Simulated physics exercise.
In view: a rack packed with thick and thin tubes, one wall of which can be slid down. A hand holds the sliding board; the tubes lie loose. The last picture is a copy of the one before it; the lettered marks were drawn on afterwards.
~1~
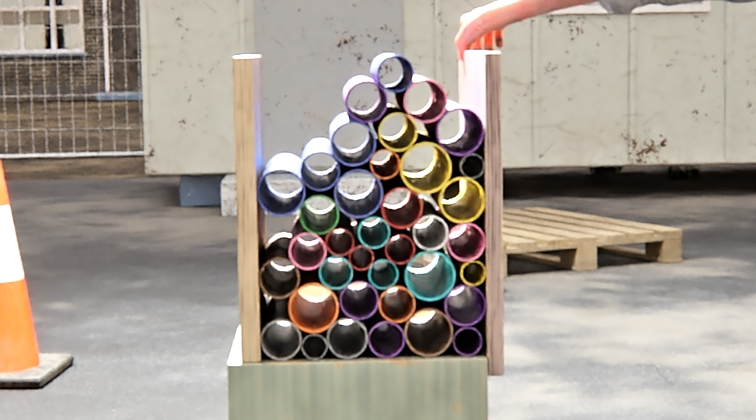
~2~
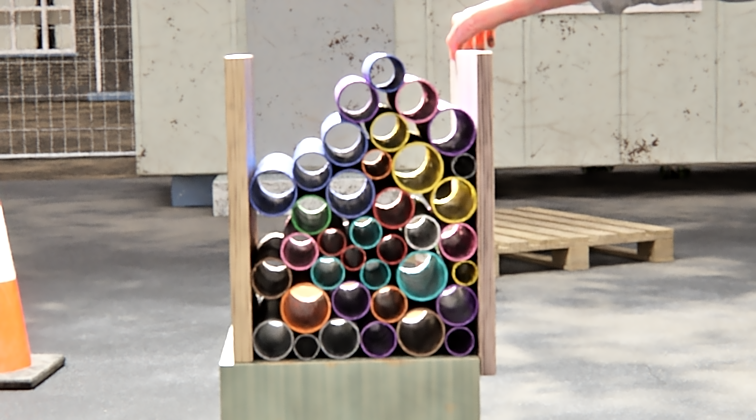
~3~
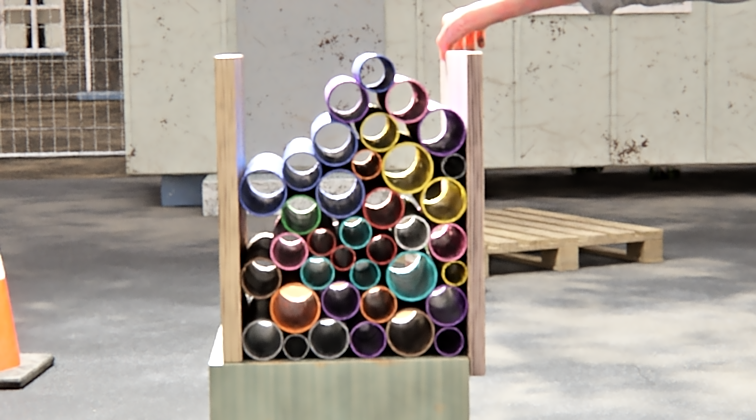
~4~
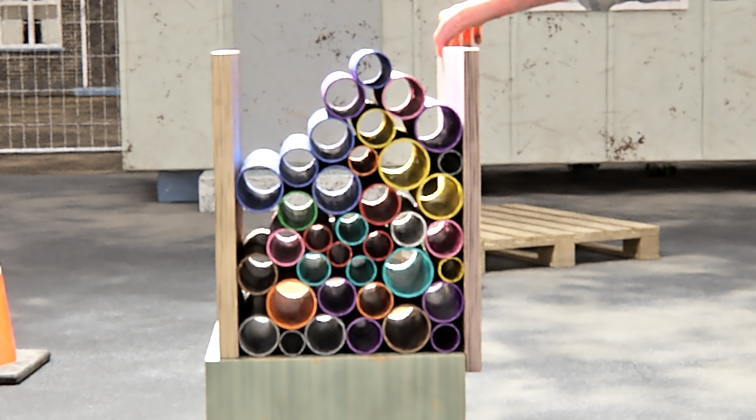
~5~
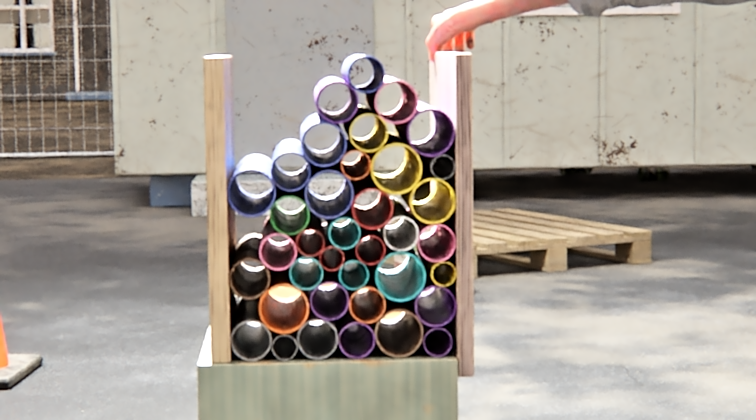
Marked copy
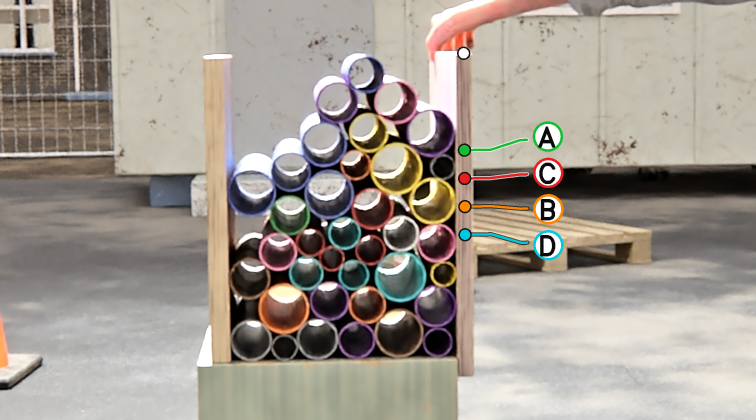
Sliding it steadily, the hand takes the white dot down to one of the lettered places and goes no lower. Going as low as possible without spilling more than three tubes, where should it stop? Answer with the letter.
The lowest mark that will do is C.
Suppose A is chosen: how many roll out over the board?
At A the number is none.
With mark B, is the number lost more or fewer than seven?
It loses fewer than seven.
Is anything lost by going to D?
Yes, at D.
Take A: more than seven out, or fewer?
At A, fewer than seven.
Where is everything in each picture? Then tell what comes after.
In the first frame, side board (479, 201); a grey tube (281, 340); a purple tube (468, 342).
In the second frame, a purple tube (460, 341); a purple tube (351, 300).
In the third frame, a pink tube (448, 242); a yellow tube (444, 200).
In the fourth frame, a blue tube (337, 190); a blue tube (298, 167).
In the fifth frame, a purple tube (338, 103); side board (450, 202); a grey tube (251, 341).
On the marked copy, A at (464, 150); B at (465, 206); C at (464, 179); D at (465, 235); the white dot at (463, 53).
Following C. Soon after the start, top of the board (455, 111).
Later, top of the board (456, 176).
In the end, top of the board (456, 178), none out over the board.
As for the rest, A none out over the board; B four out over the board; D more than three out over the board.
